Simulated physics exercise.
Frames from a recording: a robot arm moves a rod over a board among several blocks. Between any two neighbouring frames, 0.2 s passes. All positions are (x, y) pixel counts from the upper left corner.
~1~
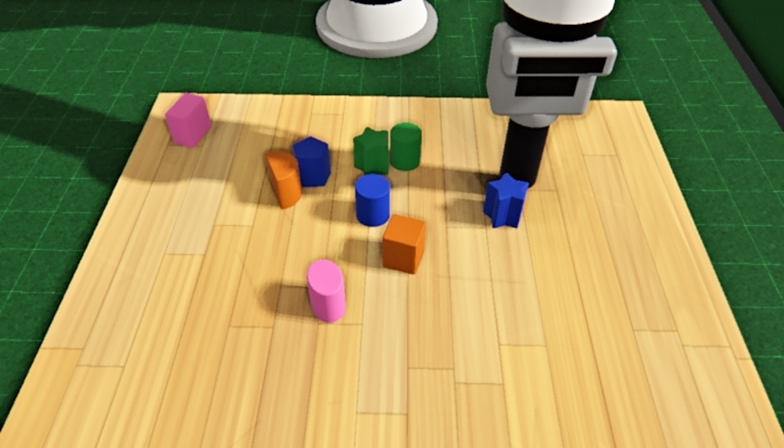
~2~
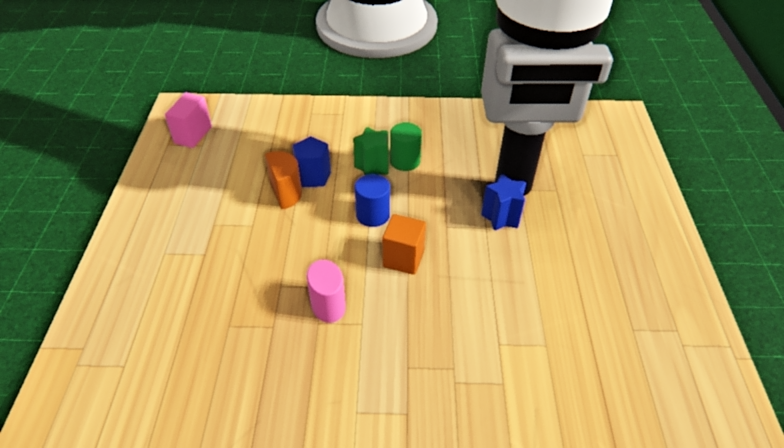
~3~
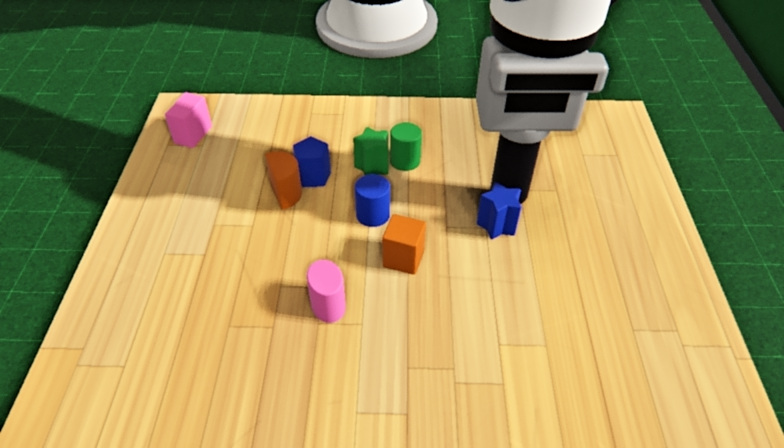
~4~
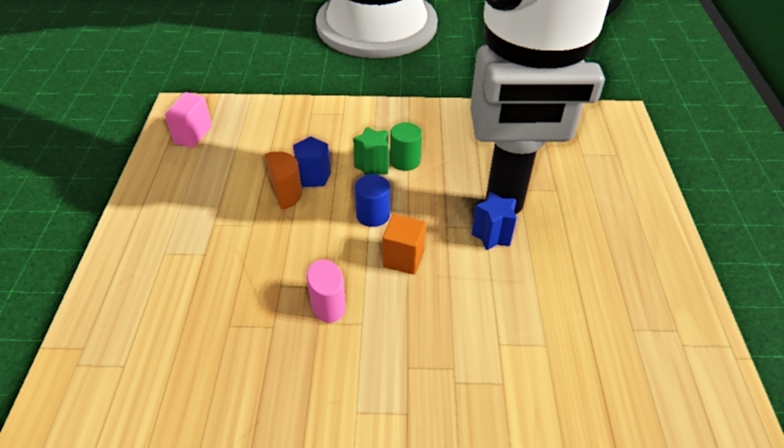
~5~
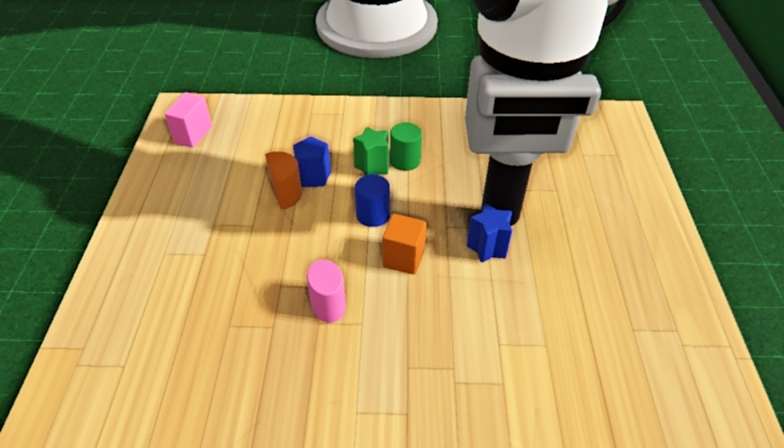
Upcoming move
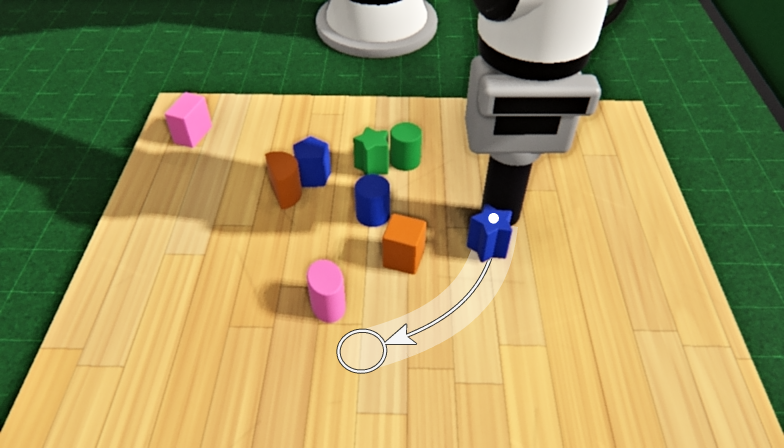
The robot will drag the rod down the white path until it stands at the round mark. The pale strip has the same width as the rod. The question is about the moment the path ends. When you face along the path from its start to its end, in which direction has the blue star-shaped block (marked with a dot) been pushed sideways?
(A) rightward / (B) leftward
The answer is B.
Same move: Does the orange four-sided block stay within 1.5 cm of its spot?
Yes.
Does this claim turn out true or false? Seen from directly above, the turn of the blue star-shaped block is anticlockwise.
That is true.
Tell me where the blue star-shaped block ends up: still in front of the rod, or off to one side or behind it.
The rod has moved past the blue star-shaped block by the time the path ends.
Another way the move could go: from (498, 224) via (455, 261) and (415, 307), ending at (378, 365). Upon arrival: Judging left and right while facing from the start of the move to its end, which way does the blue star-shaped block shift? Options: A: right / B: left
Correct choice: B.
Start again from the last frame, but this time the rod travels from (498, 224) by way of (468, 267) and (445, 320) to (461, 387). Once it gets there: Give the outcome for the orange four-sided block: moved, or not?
That block stands still.
Drawn move, from (498, 224) through (482, 276) and (435, 322) to (362, 351); the dot is on the blue star-shaped block.
The first path, step by step. One third of the way, rod (484, 267); blue star-shaped block (474, 275).
Two thirds of the way, rod (436, 313); blue star-shaped block (436, 330), turned 20° anticlockwise.
At the end, rod (361, 342); pink elliptical block still; orange four-sided block still; blue star-shaped block (427, 342), turned 55° anticlockwise.
